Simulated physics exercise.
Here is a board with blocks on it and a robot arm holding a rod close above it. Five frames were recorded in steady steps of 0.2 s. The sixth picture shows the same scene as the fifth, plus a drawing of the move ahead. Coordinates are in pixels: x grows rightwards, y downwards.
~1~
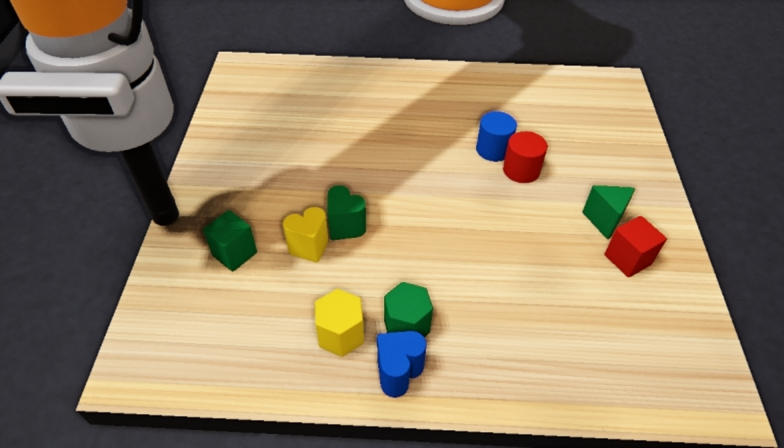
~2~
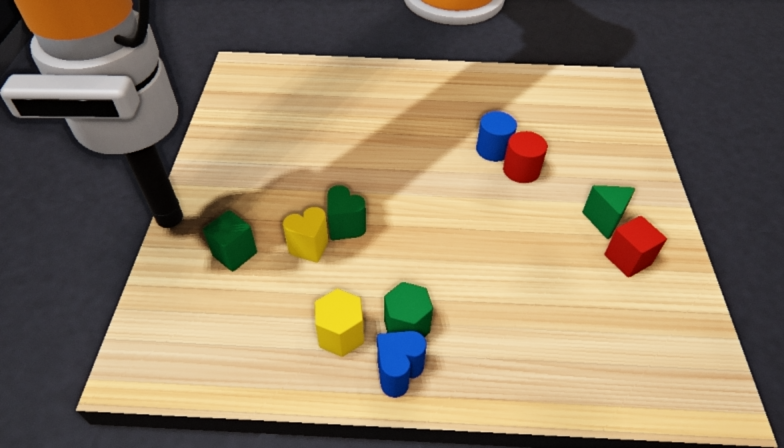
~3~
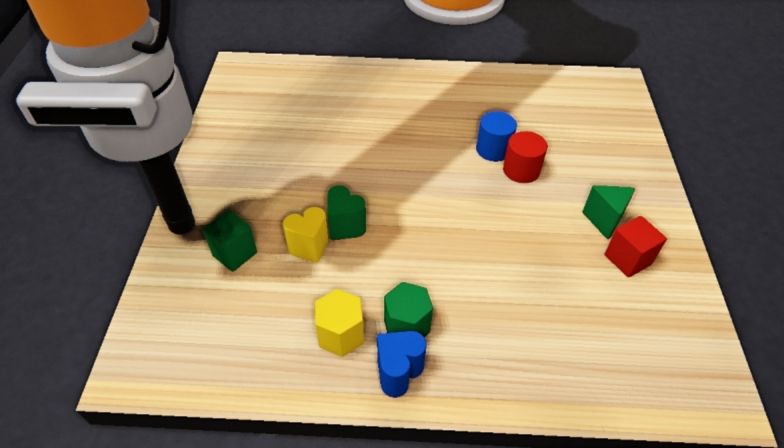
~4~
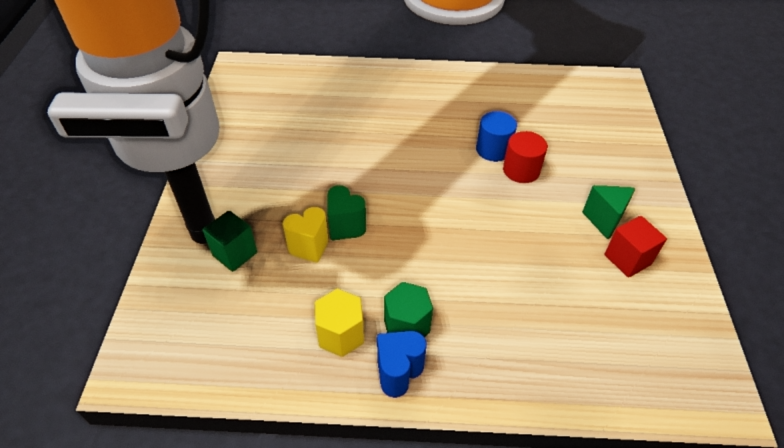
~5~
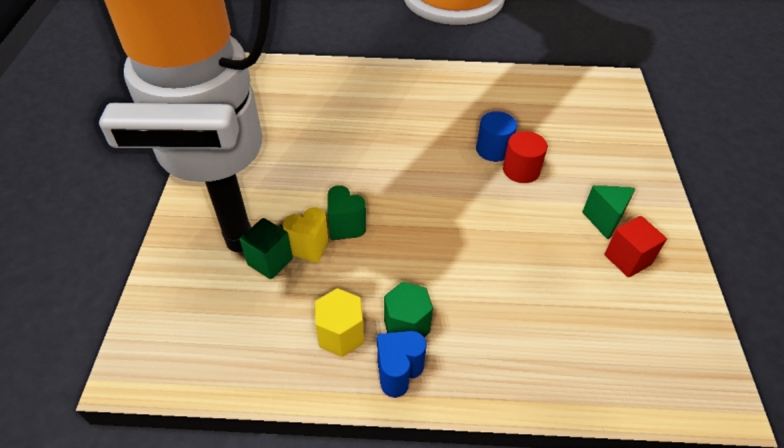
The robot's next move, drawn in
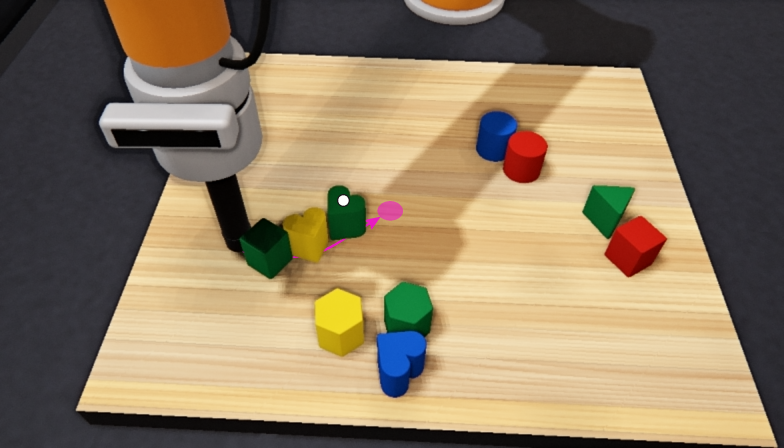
The video shows a robot arm with a black rod over a wooden board of colored blocks; the rod moves right from the left edge, then pushes the green square block rightward, close beside the yellow heart.
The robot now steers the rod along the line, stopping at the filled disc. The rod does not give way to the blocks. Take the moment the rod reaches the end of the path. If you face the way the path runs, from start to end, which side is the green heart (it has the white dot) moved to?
Sideways, to the left.
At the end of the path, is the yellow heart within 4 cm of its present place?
It seems not.
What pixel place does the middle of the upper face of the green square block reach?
The green square block ends near (309, 255).
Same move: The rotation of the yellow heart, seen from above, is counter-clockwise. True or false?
False
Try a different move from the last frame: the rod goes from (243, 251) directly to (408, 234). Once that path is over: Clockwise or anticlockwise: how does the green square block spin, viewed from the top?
Looking down on the board, it turns clockwise.
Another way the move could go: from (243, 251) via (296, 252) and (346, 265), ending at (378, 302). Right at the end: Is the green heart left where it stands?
Final answer: No.
The line goes from (243, 251) by way of (298, 257) and (348, 237) to (390, 211); the dot is on the green heart.
The first path, step by step. One third of the way, rod (298, 248); green square block (306, 254), turned 30° clockwise; yellow heart (329, 220); green heart (355, 196), turned 30° anticlockwise.
Two thirds of the way, rod (349, 227); green square block (309, 255), turned 40° clockwise; yellow heart (381, 213), turned 45° clockwise; green heart (372, 187), turned 90° anticlockwise.
At the end, rod (390, 202); green square block (309, 255), turned 40° clockwise; yellow heart (400, 207), turned 115° clockwise; yellow hexagonal block unmoved; green heart (401, 161), turned 120° anticlockwise.
